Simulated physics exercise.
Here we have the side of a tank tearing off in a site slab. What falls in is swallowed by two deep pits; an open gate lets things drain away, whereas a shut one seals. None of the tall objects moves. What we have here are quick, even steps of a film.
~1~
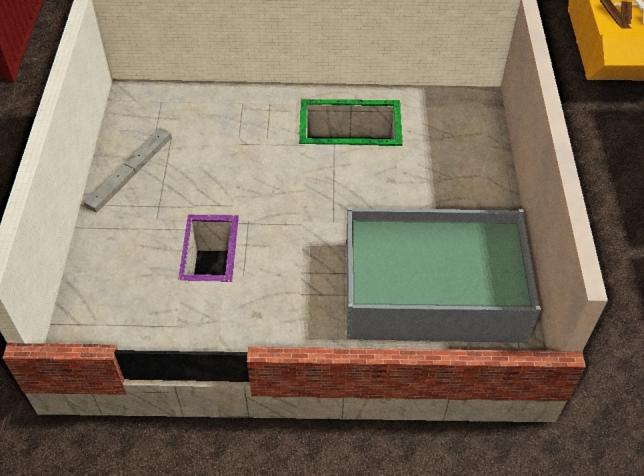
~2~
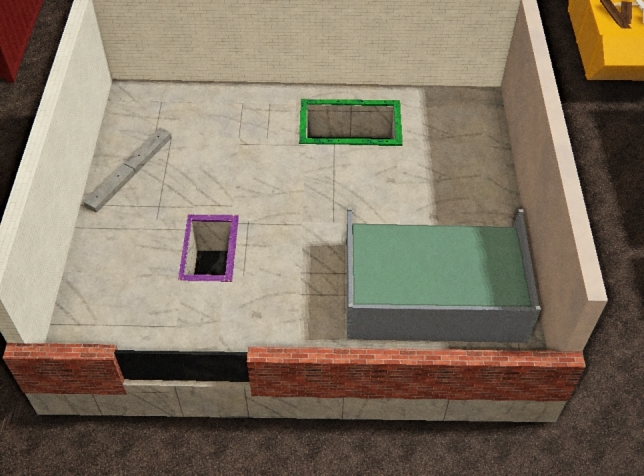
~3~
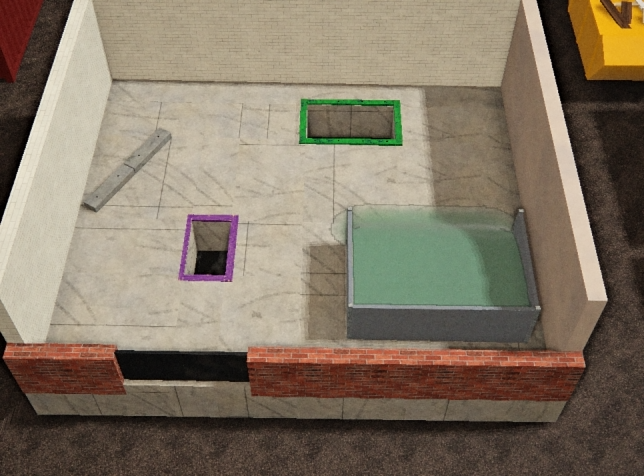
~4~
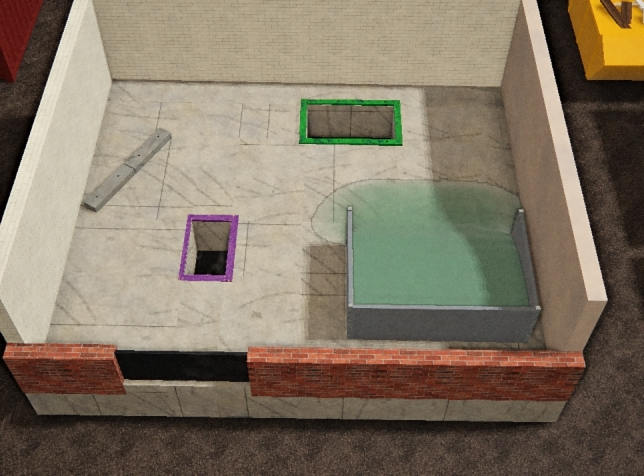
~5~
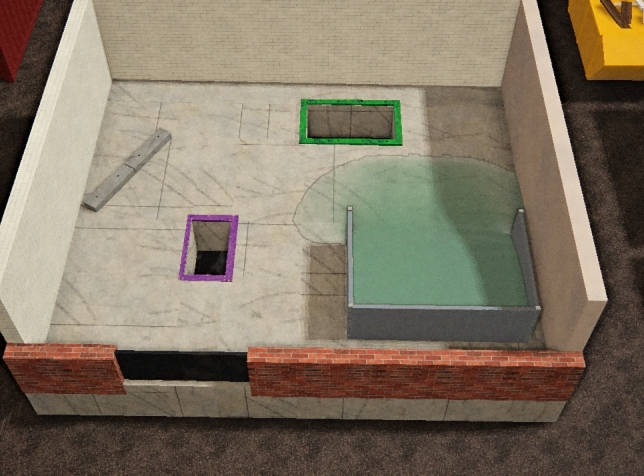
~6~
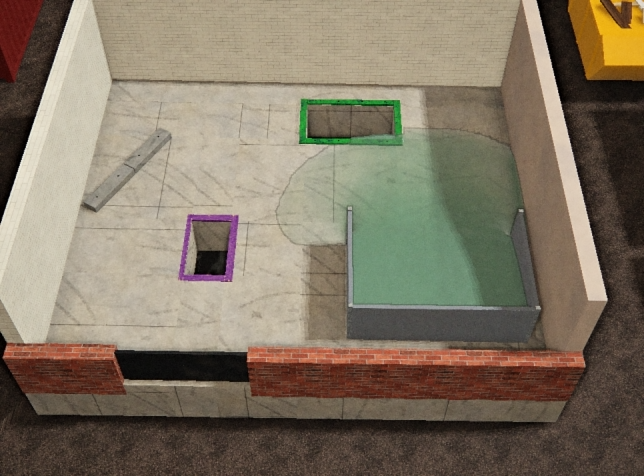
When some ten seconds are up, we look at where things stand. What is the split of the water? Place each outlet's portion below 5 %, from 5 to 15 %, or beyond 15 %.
Once it settles, the gate collects below 5 %, the green pit collects beyond 15 %, the purple pit collects below 5 %.
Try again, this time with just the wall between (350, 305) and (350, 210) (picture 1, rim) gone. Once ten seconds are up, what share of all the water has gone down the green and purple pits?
In percent: Green 10, purple 40.
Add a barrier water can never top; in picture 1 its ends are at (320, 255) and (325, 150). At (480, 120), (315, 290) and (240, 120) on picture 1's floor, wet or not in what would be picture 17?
Result in the order given: Drowned, unaffected, unaffected.
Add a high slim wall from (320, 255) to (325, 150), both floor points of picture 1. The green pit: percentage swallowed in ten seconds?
Green: 45 %.
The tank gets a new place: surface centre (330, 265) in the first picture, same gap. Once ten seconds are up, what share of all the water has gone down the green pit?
I'd put the green pit near 40 per cent of the whole.
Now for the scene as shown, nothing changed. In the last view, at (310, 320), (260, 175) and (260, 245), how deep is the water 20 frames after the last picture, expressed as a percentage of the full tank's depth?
In order: Roughly 0, 2 and 0 in a hundred.
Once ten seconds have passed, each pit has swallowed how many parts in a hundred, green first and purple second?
Estimates: 36 % and 2 %.
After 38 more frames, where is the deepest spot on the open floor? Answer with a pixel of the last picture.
Around (88, 181).
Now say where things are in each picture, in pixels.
In the first frame, the tank at (439, 260) is whole and still.
In the second frame, the front is at a hidden place, out from the gap on the tank's far side.
In the third frame, water pours out on the tank's far side and has run to a hidden place.
In the fourth frame, water pours out on the tank's far side and has run to (324, 210).
In the fifth frame, water pours out on the tank's far side and has run to (515, 176).
In the sixth frame, water pours out on the tank's far side and has run to (475, 136).
A moment on, water covers 35 % of the floor; the gate 0 %, the green pit 6 %, the purple pit 0 %.
Next, water covers 40 % of the floor; the gate 0 %, the green pit 14 %, the purple pit 0 %.
Then, water covers 45 % of the floor; the gate 0 %, the green pit 26 %, the purple pit 0 %.
Later, water covers 65 % of the floor; the gate 0 %, the green pit 35 %, the purple pit 0 %.
In the end, water covers 90 % of the floor; the gate 0 %, the green pit 35 %, the purple pit 3 %.
